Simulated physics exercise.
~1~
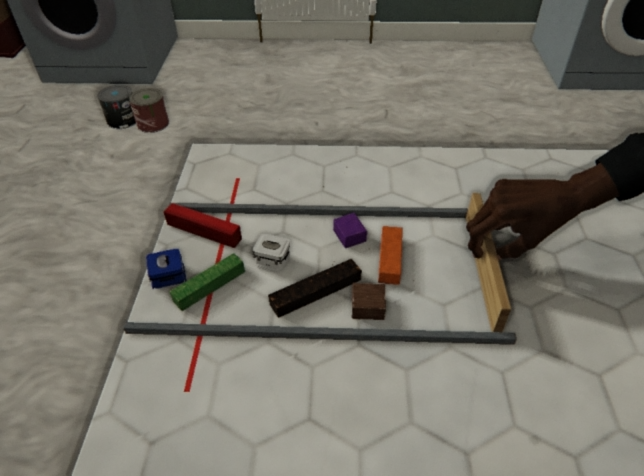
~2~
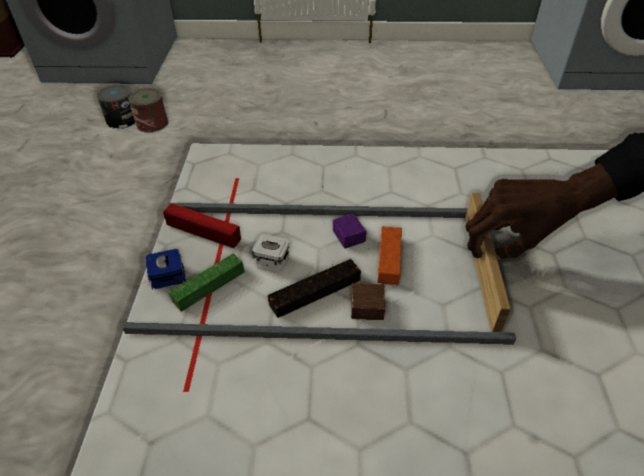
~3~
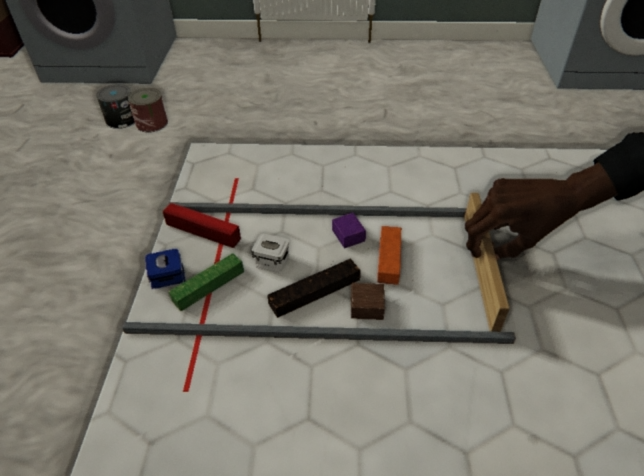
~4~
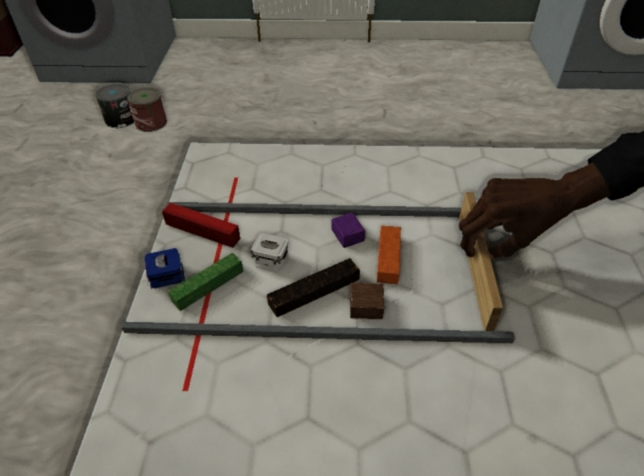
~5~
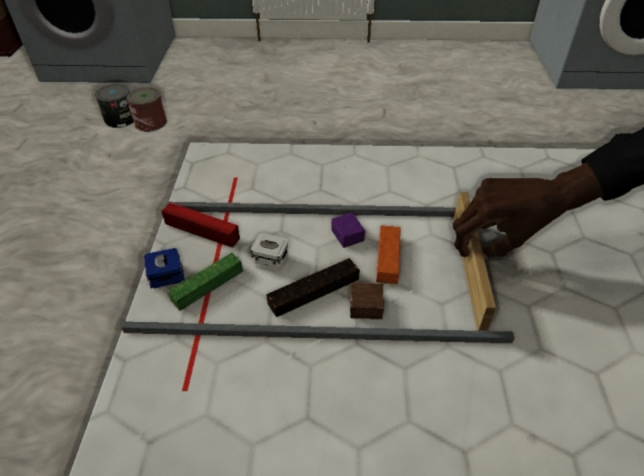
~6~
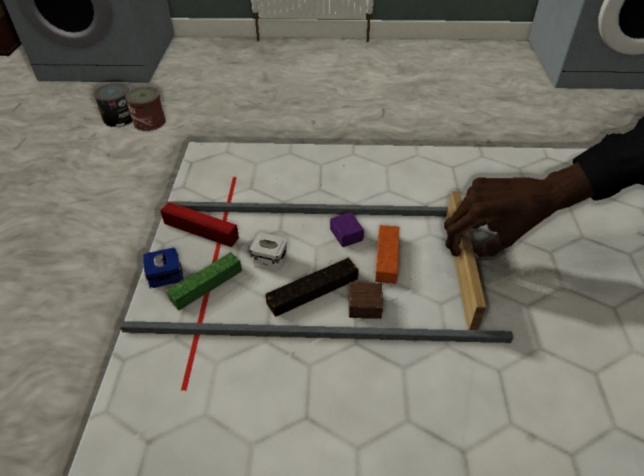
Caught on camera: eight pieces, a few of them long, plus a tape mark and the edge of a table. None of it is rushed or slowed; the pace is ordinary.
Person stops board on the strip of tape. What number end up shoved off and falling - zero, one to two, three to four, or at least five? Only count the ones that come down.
The push clears off a single one or two.
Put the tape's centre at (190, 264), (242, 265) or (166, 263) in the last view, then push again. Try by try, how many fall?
In order: 3, 0 and 5.
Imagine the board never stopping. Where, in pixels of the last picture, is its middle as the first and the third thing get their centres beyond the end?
Its middle is near (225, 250) and then near (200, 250).
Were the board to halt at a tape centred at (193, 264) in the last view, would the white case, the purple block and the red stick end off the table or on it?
The white case remains up, the purple block stays on, the red stick drops off.
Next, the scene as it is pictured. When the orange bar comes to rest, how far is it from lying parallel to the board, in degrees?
I'd put it at about 0°.
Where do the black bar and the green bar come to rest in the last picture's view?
In the last picture the black bar sits around (167, 282) and the green bar around (150, 275).
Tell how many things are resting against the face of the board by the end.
3.
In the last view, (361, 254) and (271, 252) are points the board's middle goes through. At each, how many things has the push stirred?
Counting first: 4, next 7.
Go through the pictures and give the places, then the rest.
Blue case (166, 270); red stick (203, 225); green bar (209, 282); board (486, 258); tape (217, 265), in the first picture.
Red stick (202, 226); black bar (316, 288), in the second picture.
Green bar (208, 281); orange bar (390, 254), in the third picture.
Blue case (165, 269); board (478, 257), in the fourth picture.
Red stick (201, 225); purple block (348, 230), in the fifth picture.
Blue case (163, 268); red stick (200, 224); green bar (206, 280); board (464, 256); tape (214, 264), in the sixth picture.
Soon after, none off yet; blue case at rest near (163, 268); red stick at rest near (200, 224); green bar at rest near (206, 280).
Then, none off yet; blue case at rest near (163, 268); red stick moving near (194, 222); green bar at rest near (206, 280).
At rest, the number that fall off is one or two; fallen, red stick and blue case.
